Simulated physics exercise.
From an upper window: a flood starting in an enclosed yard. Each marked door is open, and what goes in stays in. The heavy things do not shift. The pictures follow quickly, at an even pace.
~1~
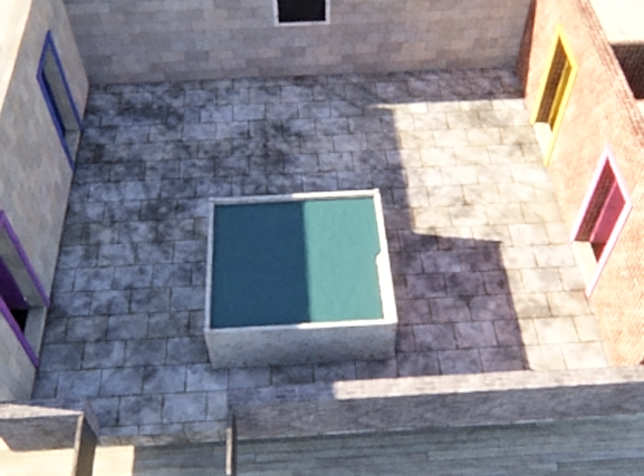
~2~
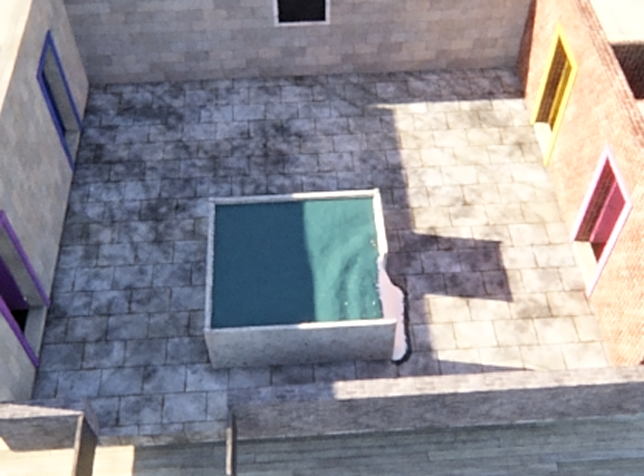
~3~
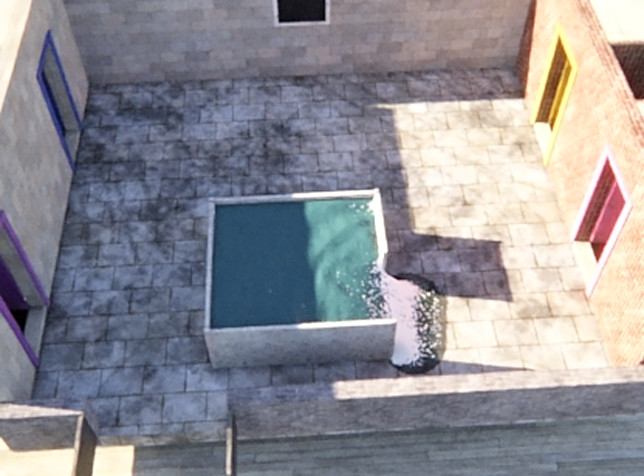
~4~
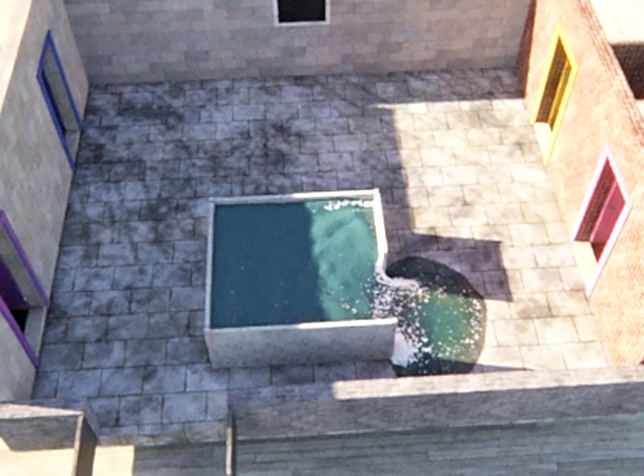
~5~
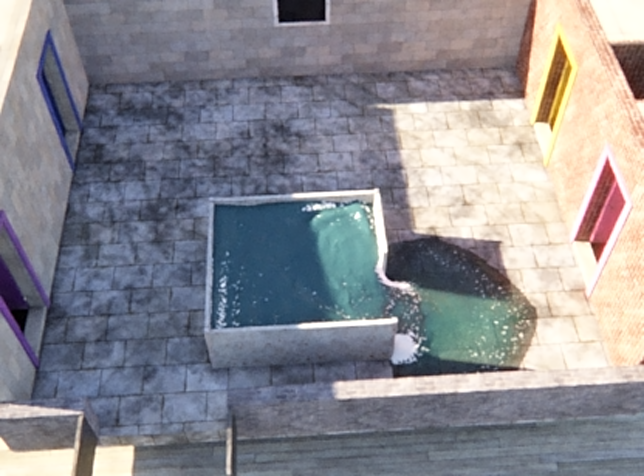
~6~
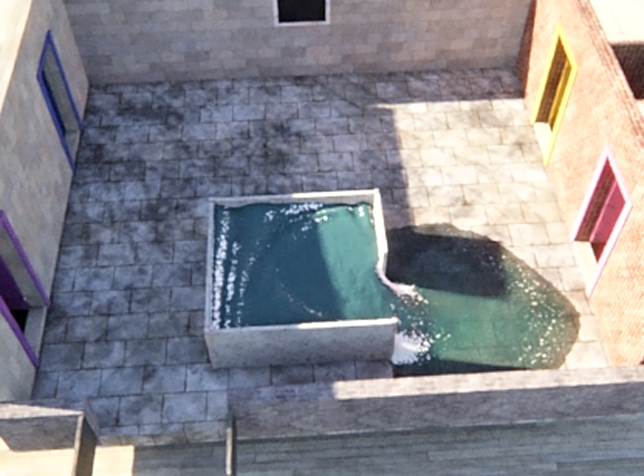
A square tank of green water sat still in a paved, walled yard, then water poured out through a gap in its right side and spread rightward across the paving in a widening pool.
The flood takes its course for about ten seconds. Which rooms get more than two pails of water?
In the end: The purple door admits no more than that; the yellow door lets in a lot; the blue door lets in a lot; the pink door lets in a lot.
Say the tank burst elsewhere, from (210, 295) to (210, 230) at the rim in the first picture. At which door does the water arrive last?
I say the one in pink.
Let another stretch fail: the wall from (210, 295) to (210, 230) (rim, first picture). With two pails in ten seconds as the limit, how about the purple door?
In short: Purple door is over.
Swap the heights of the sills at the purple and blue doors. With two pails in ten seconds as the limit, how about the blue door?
Blue door is under.
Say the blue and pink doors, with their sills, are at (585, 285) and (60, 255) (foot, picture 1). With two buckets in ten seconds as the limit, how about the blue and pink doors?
My reading: The blue one goes over, the pink one is under.
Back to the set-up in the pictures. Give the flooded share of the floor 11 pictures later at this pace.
Close to 20 %.
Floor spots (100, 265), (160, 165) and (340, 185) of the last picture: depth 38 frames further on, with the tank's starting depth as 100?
About 0, 0 and 0 per cent.
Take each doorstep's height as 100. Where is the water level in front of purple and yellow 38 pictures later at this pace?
Near 0 and 150 in a hundred.
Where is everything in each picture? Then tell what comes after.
The first frame shows the tank at (298, 260) is whole and still.
In the second frame, water pours out at (385, 308) and has run to (395, 361).
In the third frame, the front is at (433, 289), out from the gap at (385, 311).
In the fourth frame, the front is at (479, 303), out from the gap at (385, 312).
In the fifth frame, the front is at (531, 317), out from the gap at (385, 312).
In the sixth frame, the front is at (574, 326), out from the gap at (385, 312).
A moment on, water covers 20 % of the floor; the purple door not reached, the yellow door not reached, the blue door not reached, the pink door over two buckets in.
Next, water covers 20 % of the floor; the purple door not reached, the yellow door wet at the sill, nothing in, the blue door not reached, the pink door far over two buckets in.
Then, water covers 30 % of the floor; the purple door not reached, the yellow door under two buckets in, the blue door not reached, the pink door far over two buckets in.
Later, water covers 55 % of the floor; the purple door not reached, the yellow door over two buckets in, the blue door not reached, the pink door far over two buckets in.
In the end, water covers 90 % of the floor; the purple door wet at the sill, nothing in, the yellow door over two buckets in, the blue door over two buckets in, the pink door far over two buckets in.
